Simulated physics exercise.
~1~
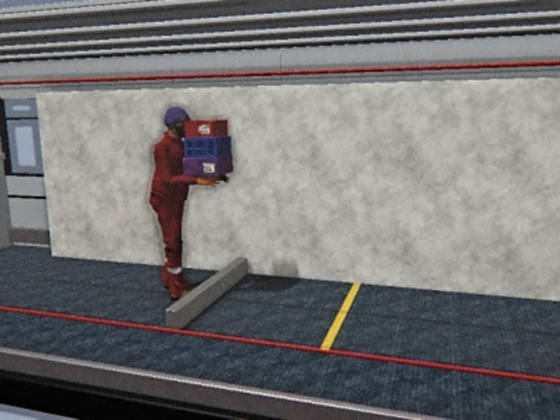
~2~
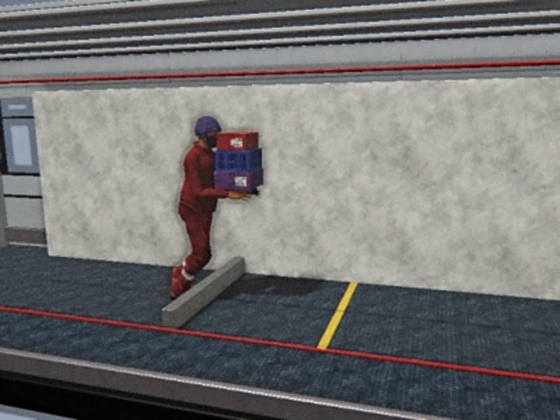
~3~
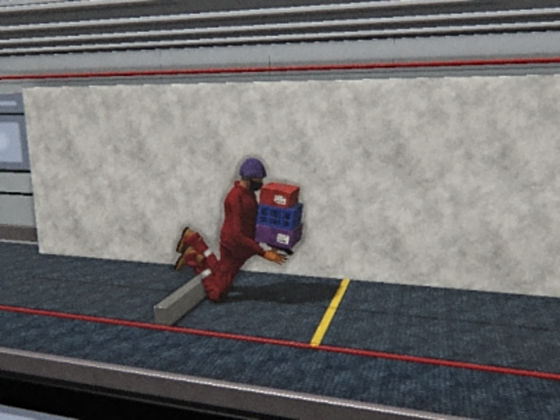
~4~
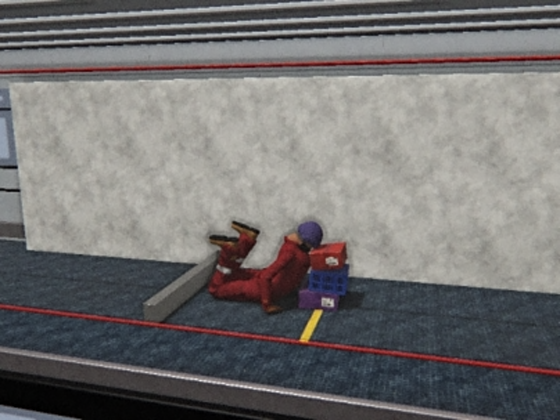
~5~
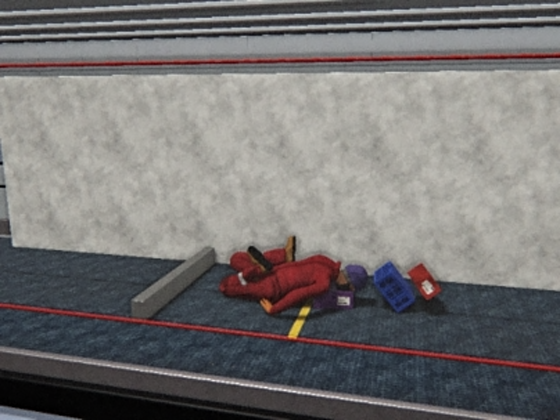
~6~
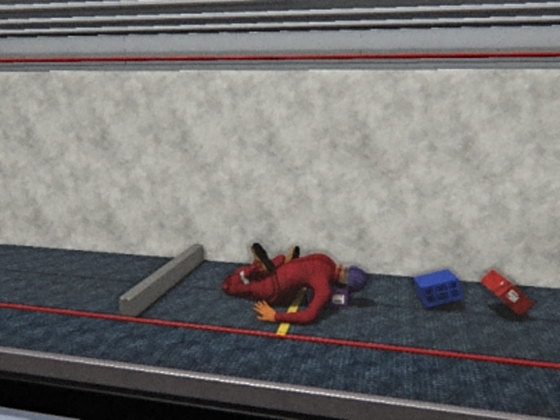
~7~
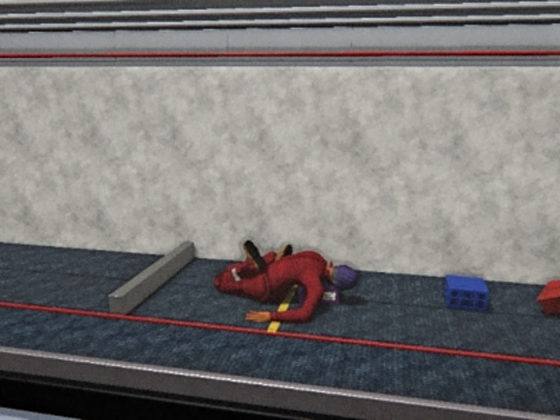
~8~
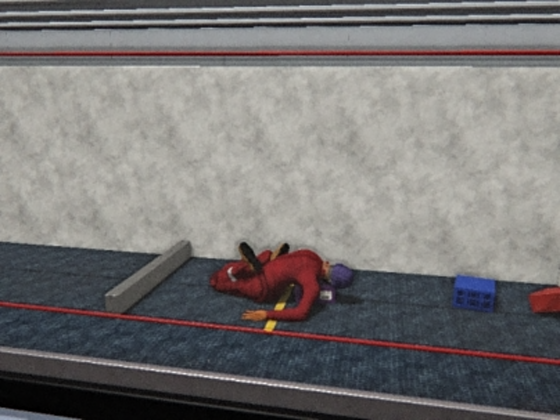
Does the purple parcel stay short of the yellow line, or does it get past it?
The purple parcel gets past the yellow line. It ends up just to the right of it, beside the fallen courier's head.
